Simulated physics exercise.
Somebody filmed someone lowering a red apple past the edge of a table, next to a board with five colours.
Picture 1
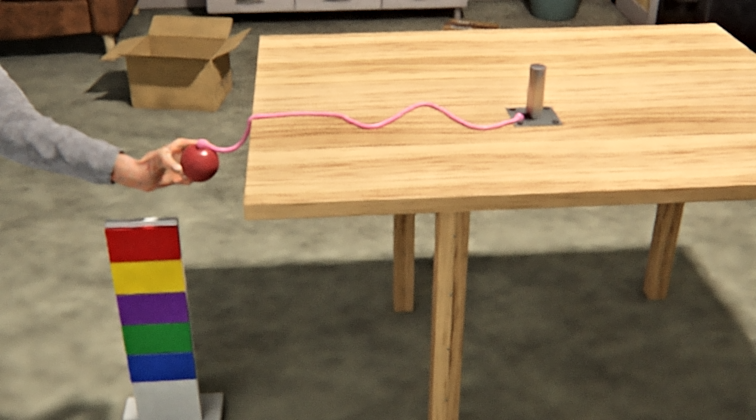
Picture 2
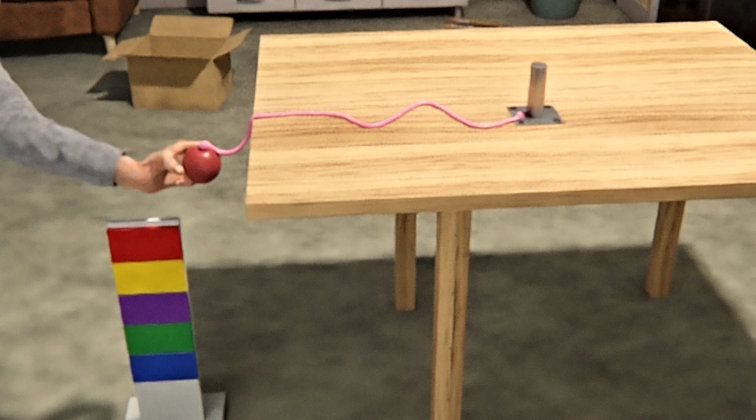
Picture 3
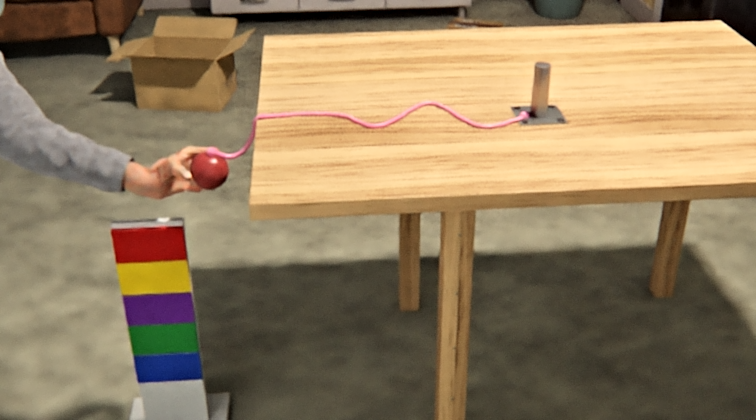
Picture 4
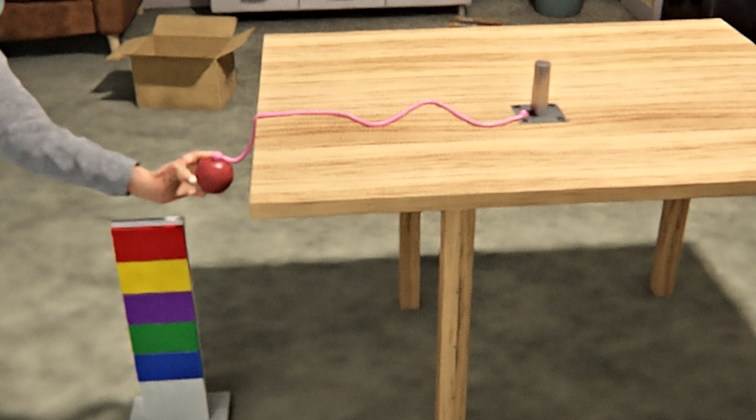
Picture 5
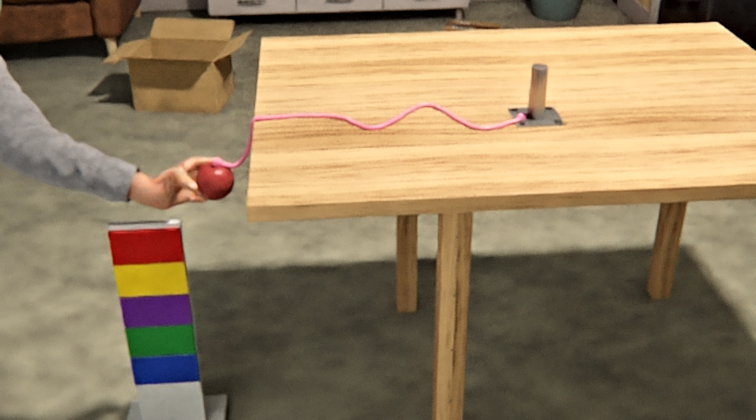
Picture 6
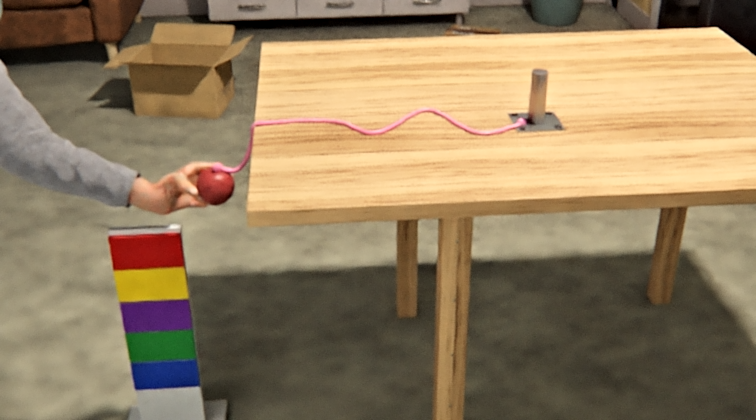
A hand holding a red ball tied to a pink cord lowers it slightly beside a wooden table.
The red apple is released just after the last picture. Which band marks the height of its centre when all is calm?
Its middle rests at the yellow band.
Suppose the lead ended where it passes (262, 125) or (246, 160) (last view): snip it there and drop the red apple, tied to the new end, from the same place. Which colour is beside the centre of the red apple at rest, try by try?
One after the other, no band; red.
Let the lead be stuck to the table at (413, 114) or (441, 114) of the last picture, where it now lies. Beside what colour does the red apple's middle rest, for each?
One after the other, red; red.
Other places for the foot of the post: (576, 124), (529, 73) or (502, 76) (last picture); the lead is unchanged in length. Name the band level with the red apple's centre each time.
Try by try: Red; red; yellow.
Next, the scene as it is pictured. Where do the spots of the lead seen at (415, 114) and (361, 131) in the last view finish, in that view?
The first at (372, 124), the second at (292, 125).
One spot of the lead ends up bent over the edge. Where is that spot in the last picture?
Near (331, 122).
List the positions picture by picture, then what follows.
In the first frame, red apple (200, 163); red (143, 246); yellow (148, 278); purple (153, 310); green (157, 340); blue (161, 368).
In the second frame, red apple (202, 164); lead through (497, 125) (444, 109) (392, 120) (336, 115) (257, 118).
In the third frame, red apple (210, 170).
In the fourth frame, red apple (215, 175); lead through (501, 124) (447, 108) (396, 118) (340, 114) (261, 117).
In the fifth frame, red apple (215, 181).
In the sixth frame, red apple (215, 186); lead through (498, 132) (445, 116) (394, 127) (337, 122) (259, 125).
Early on, apple near (234, 275); level with yellow.
Midway, apple near (290, 268); level with yellow.
Near the end, apple near (264, 278); level with yellow.
Finally, apple near (260, 278); level with yellow. The yellow one.
